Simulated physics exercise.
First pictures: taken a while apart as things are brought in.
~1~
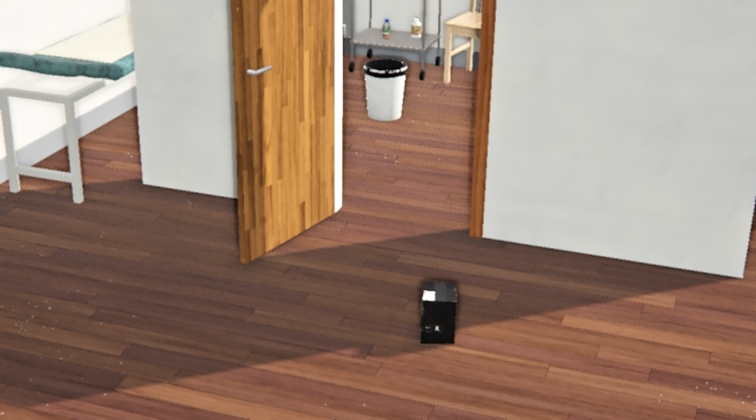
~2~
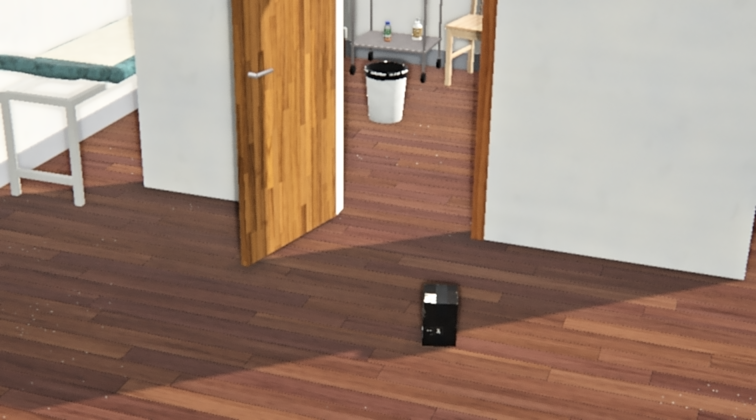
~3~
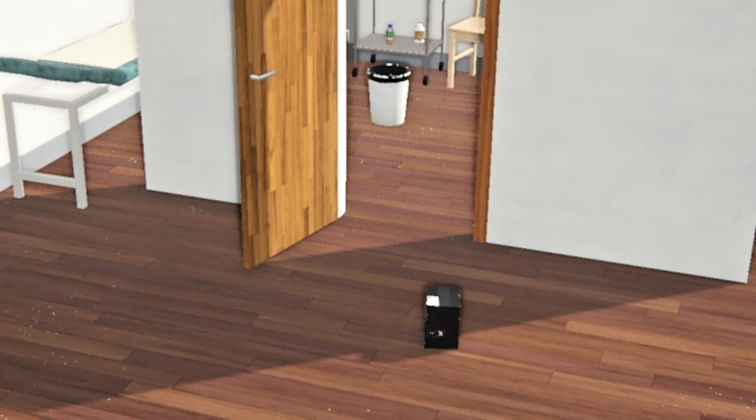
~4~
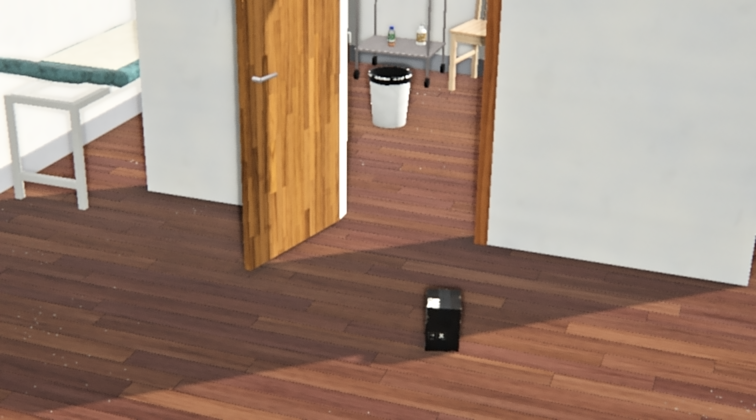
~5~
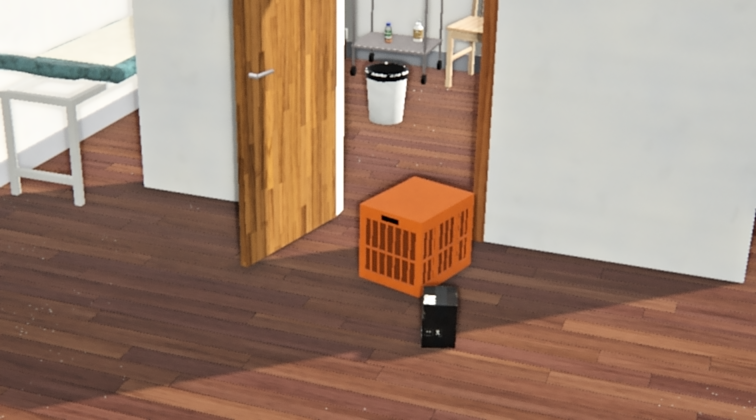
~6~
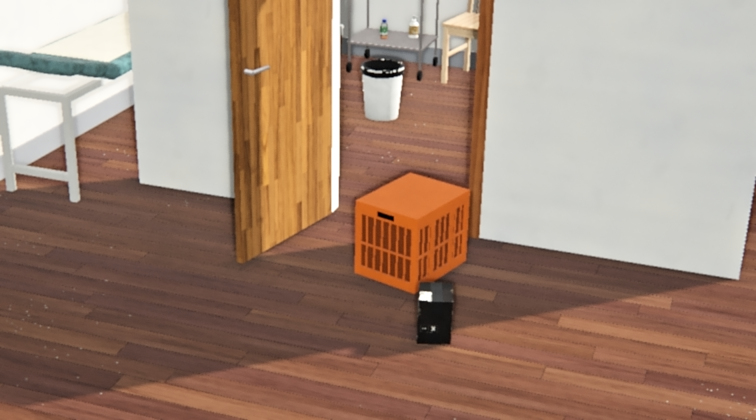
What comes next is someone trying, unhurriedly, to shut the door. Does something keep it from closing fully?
Yes, the door does not get all the way closed.
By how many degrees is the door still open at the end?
Near 60° open.
Then, 0.80 s on from there, door at 87°.
Then, 1.20 s on from there, door at 70°.
In the end, door at 58°; both unmoved. At the end, from the last picture's camera, orange chest near (417, 231).
